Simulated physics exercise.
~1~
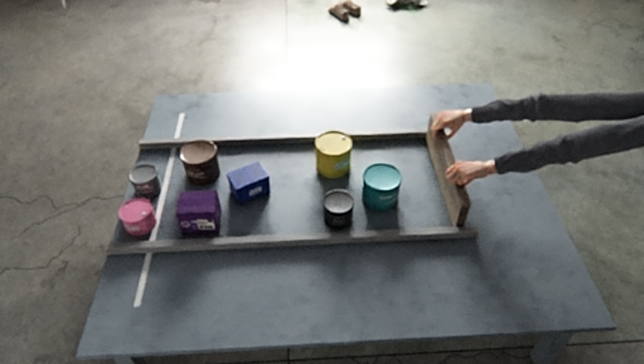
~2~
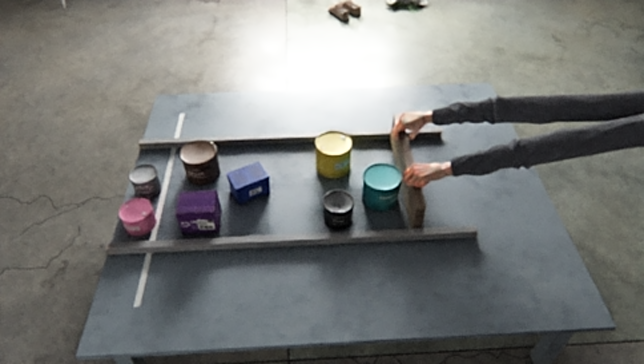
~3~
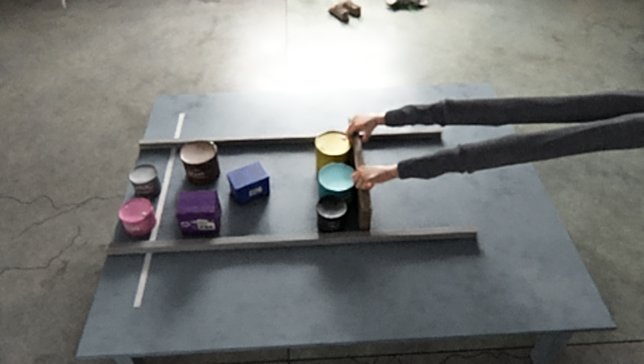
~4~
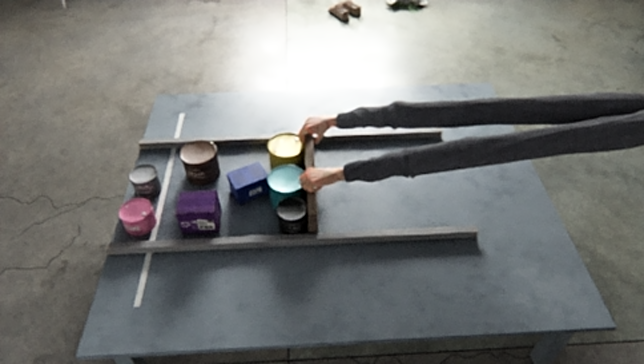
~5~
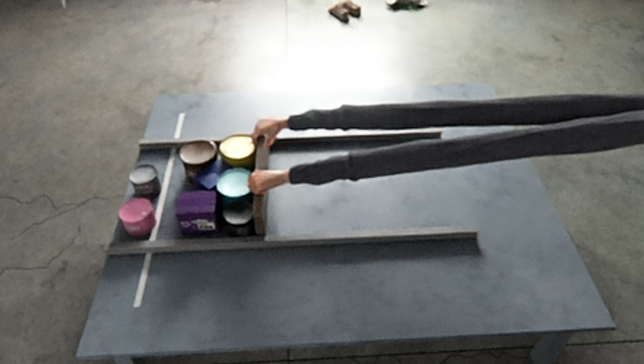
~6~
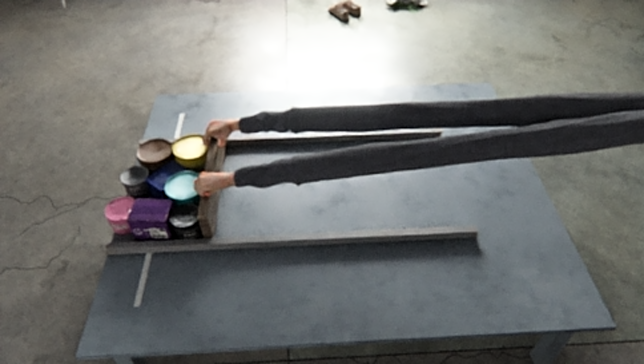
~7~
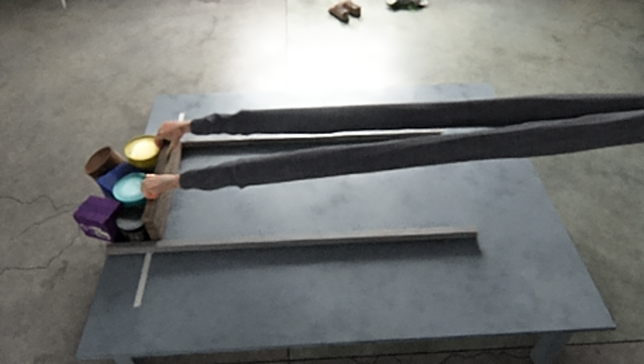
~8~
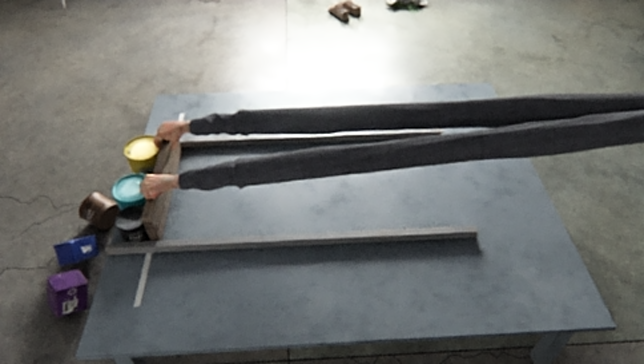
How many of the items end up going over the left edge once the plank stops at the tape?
Five of them go over, namely the pink, grey and brown containers and the blue and purple boxes.
A plank held upright by two hands slides left between two rails on a grey table, toward a group of cans and boxes. It meets the turquoise pail first, then gathers the black and yellow cans and carries them along. The blue box is pushed next, and soon the whole group is packed together at the left end. As the plank reaches the strip of tape, the front items spill over the edge, and the hands stop there. The yellow, turquoise and black containers stay against the plank, while the brown pail, blue box and purple box are tumbled beyond the edge and the pink and grey cans are out of sight.
